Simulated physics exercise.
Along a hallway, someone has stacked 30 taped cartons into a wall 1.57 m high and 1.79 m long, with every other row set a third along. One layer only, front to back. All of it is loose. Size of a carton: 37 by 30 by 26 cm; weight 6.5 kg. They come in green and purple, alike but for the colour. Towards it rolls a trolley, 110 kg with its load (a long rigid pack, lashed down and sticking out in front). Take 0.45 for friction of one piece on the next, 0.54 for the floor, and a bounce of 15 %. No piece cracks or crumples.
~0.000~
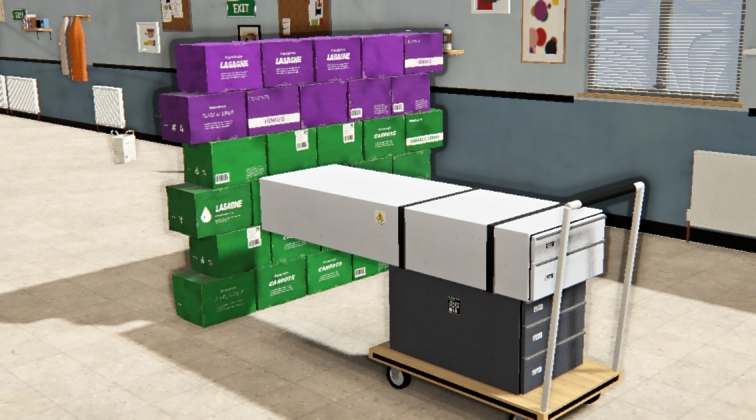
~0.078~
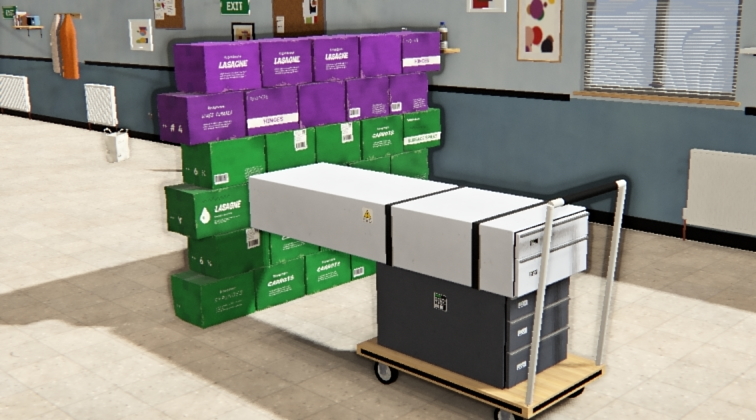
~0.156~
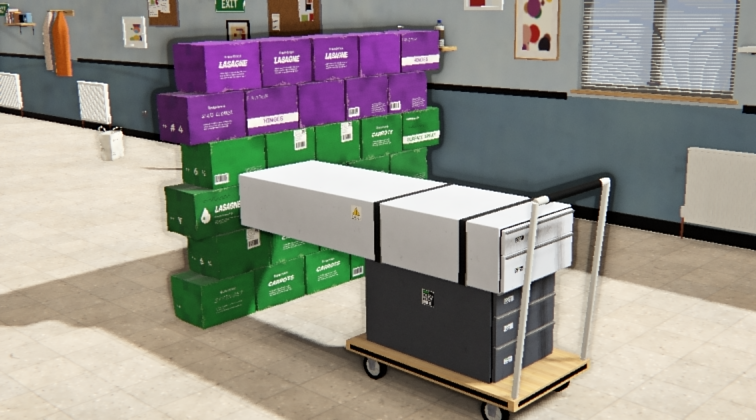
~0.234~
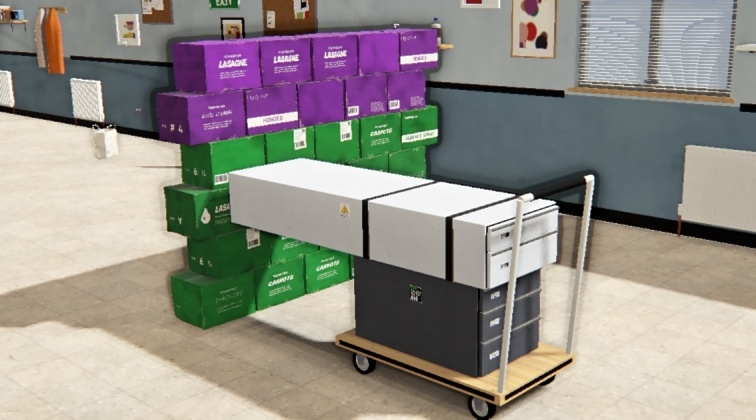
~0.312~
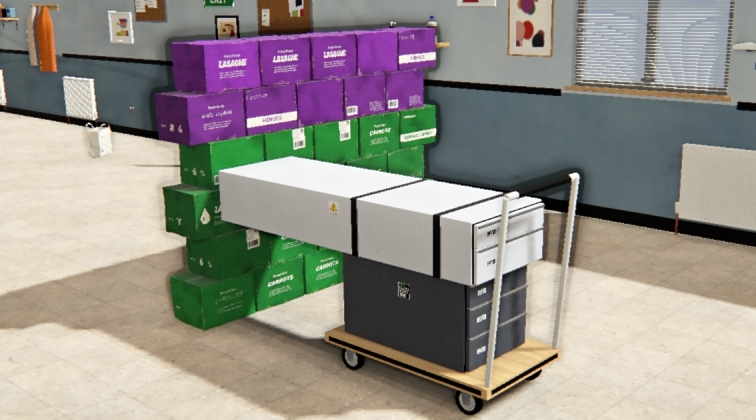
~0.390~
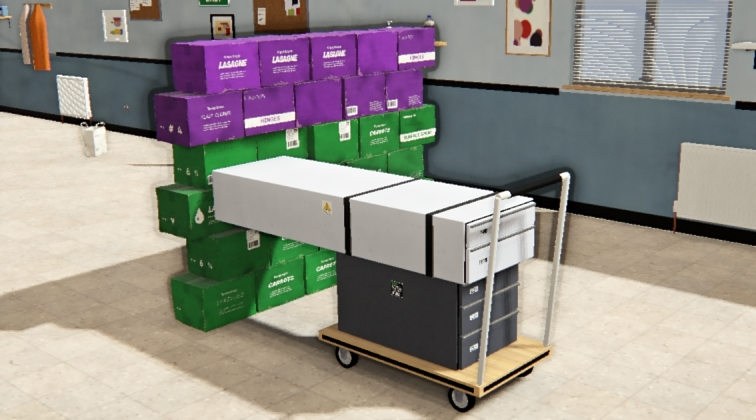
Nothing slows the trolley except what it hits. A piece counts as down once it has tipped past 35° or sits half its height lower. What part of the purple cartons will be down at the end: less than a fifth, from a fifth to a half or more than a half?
It comes to more than a half.
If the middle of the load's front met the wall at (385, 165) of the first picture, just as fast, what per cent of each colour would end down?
Then green 0, purple 0 per cent.
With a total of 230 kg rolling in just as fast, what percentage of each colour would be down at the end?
In that case green 20, purple 60 per cent.
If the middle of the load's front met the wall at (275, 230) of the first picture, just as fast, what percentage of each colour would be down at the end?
Then green 0, purple 0 per cent.
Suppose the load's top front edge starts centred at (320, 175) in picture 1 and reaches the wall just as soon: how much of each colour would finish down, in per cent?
Then green 30, purple 40 per cent.
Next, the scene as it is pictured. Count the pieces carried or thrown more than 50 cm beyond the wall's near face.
About 8.
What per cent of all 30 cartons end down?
Roughly 35 per cent of them.
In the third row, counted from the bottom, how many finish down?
2 of them.
By 0.88 s, load 19 cm past the wall's line, still rolling; none of the 10 purple cartons down (0 of 30 in all colours); top purple carton tilted 6°; top green carton tilted 6°.
By 2.90 s, load 18 cm past the wall's line, stopped; 6 of the 10 purple cartons down (10 of 30 in all colours); top purple carton tilted 37°; top green carton tilted 39°, 9 cm lower.
By 3.26 s, load 18 cm past the wall's line, stopped; 6 of the 10 purple cartons down (10 of 30 in all colours); top purple carton on its side; top green carton on its side.
When it is over (3.8 s), load 18 cm past the wall's line, stopped; 6 of the 10 purple cartons down (10 of 30 in all colours); top purple carton on its side; top green carton on its side. That is 60 per cent. In pixels of the last frame, middles, top purple carton near (299, 217), top green carton near (173, 257).
